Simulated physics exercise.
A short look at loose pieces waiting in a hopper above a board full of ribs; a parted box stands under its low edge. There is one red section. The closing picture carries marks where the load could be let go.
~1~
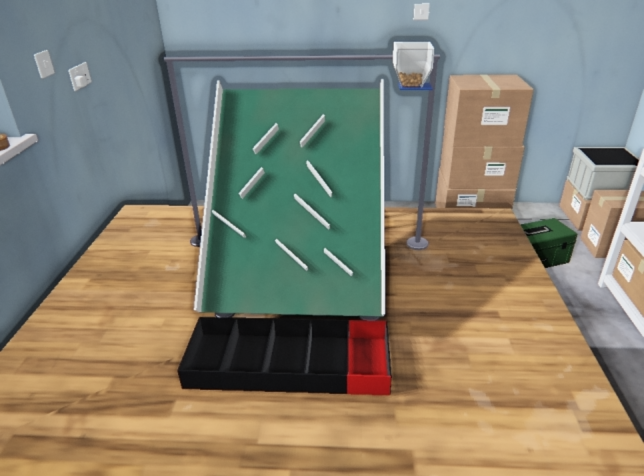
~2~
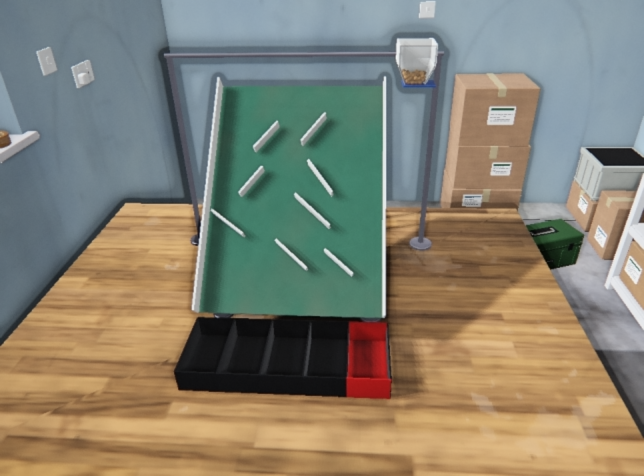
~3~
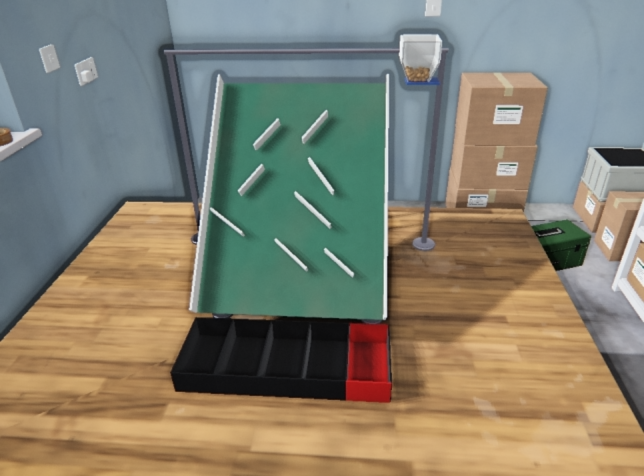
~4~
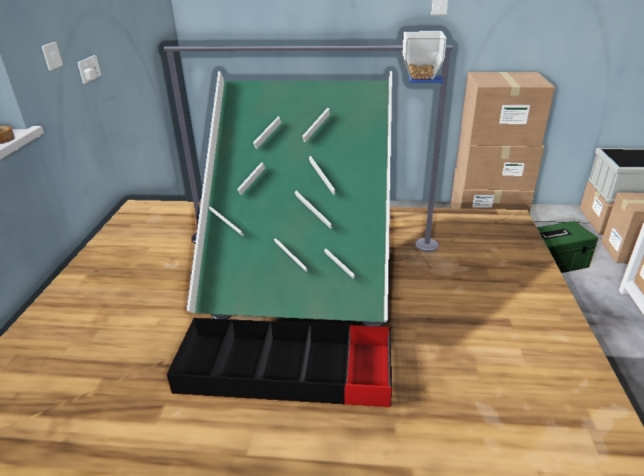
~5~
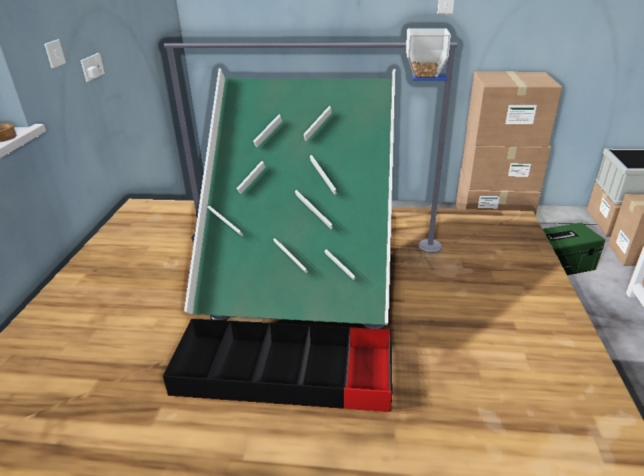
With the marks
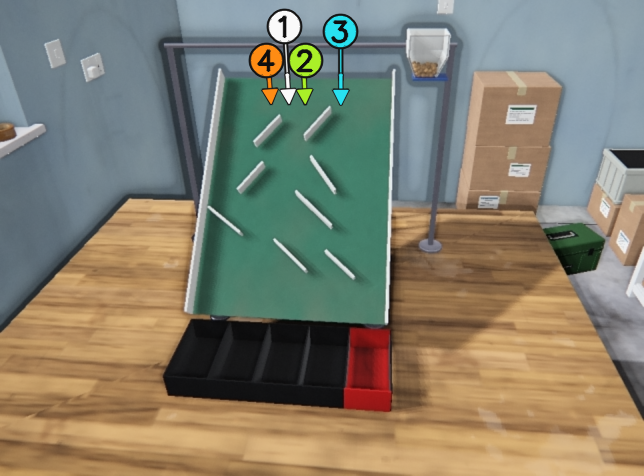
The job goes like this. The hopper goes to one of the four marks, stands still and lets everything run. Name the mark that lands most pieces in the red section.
Choose 3.
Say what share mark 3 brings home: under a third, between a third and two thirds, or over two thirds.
Mark 3 gives between a third and two thirds.
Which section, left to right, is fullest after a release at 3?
The fifth from the left.
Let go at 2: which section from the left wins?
The second.
On the marked copy, mark 1 meets the board at (288, 98); mark 2 meets the board at (305, 98); mark 3 meets the board at (340, 99); mark 4 meets the board at (270, 98).
For mark 1, roughly a quarter in the red section, roughly two thirds in other sections, about a tenth outside the box.
For mark 2, about a tenth in the red section, the larger part in other sections, about a tenth outside the box.
For mark 3, roughly half in the red section, roughly a quarter in other sections, roughly a quarter outside the box.
For mark 4, about a tenth in the red section, roughly two thirds in other sections, just a few held on the board, about a tenth outside the box.
